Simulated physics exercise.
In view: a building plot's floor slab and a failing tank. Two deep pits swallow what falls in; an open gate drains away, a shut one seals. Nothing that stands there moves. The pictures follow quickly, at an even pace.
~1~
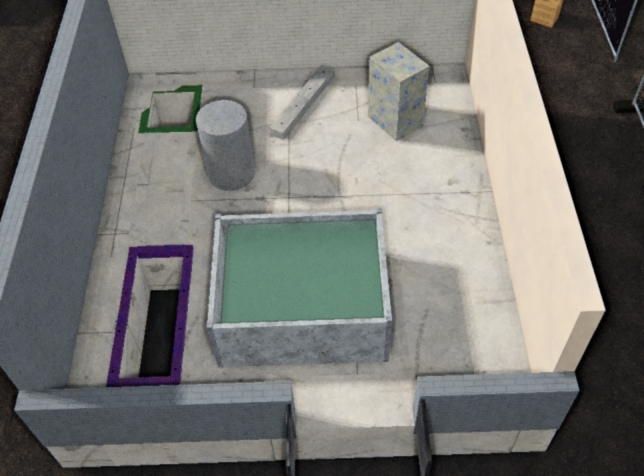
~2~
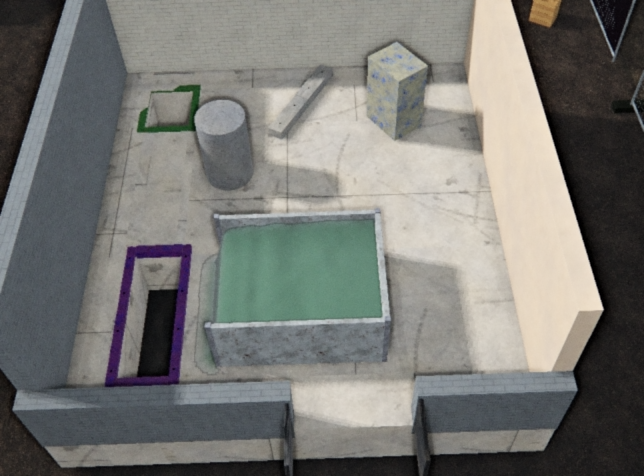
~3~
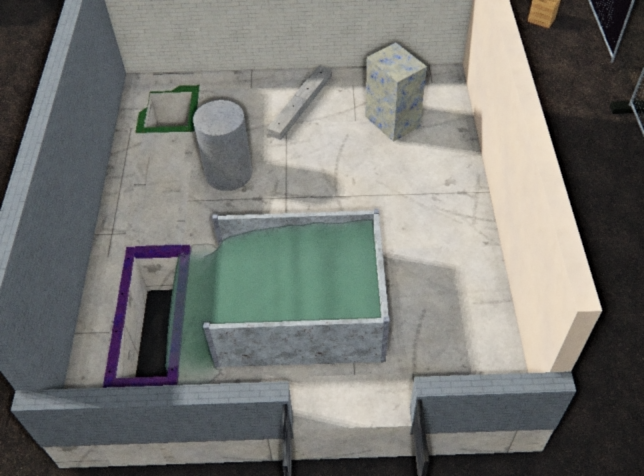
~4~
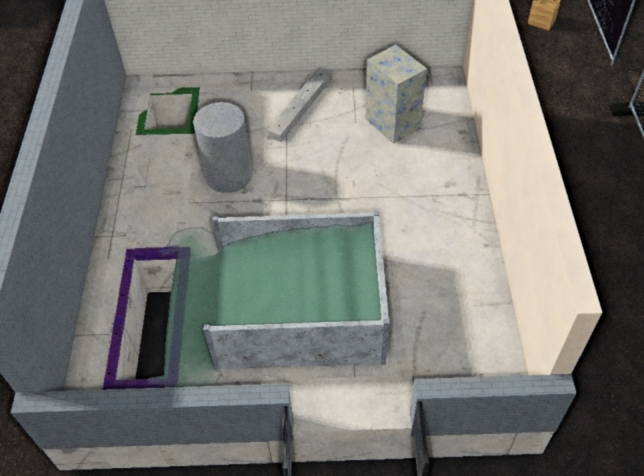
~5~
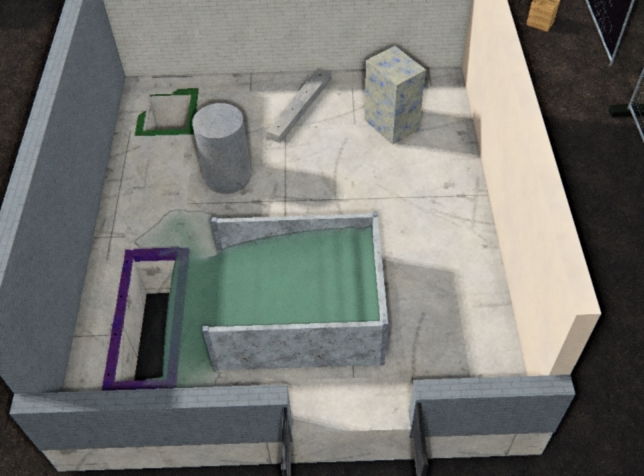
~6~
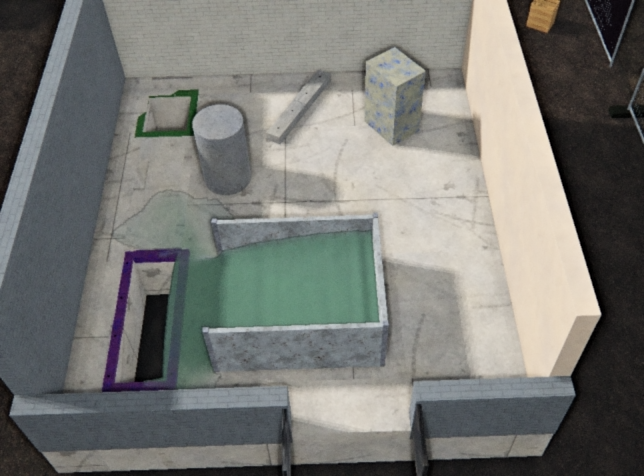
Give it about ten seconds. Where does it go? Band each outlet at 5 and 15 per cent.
In the end: The gate takes not even 5 %; the green pit takes from 5 to 15 %; the purple pit takes above 15 %.
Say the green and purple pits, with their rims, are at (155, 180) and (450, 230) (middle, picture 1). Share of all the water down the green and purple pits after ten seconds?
Parts in a hundred: Green 35, purple 0.
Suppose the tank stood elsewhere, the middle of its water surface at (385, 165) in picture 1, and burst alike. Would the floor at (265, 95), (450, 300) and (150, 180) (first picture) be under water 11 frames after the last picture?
As listed: Covered, not flooded, covered.
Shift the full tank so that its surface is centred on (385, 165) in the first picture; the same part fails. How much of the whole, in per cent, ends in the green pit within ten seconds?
In per cent: Green 25.
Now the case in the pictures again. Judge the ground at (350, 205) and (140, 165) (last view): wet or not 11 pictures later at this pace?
In that order: Not flooded, flooded.
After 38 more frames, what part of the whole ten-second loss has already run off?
Some 95 per cent.
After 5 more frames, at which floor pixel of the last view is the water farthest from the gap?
Around (112, 149).
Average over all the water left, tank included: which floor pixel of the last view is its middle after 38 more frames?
Close to (261, 273).
A moment on, water covers 20 % of the floor; the gate 0 %, the green pit 0 %, the purple pit 31 %.
Next, water covers 30 % of the floor; the gate 0 %, the green pit 1 %, the purple pit 45 %.
Then, water covers 40 % of the floor; the gate 0 %, the green pit 3 %, the purple pit 52 %.
Later, water covers 55 % of the floor; the gate 1 %, the green pit 7 %, the purple pit 53 %.
In the end, water covers 75 % of the floor; the gate 1 %, the green pit 10 %, the purple pit 53 %.
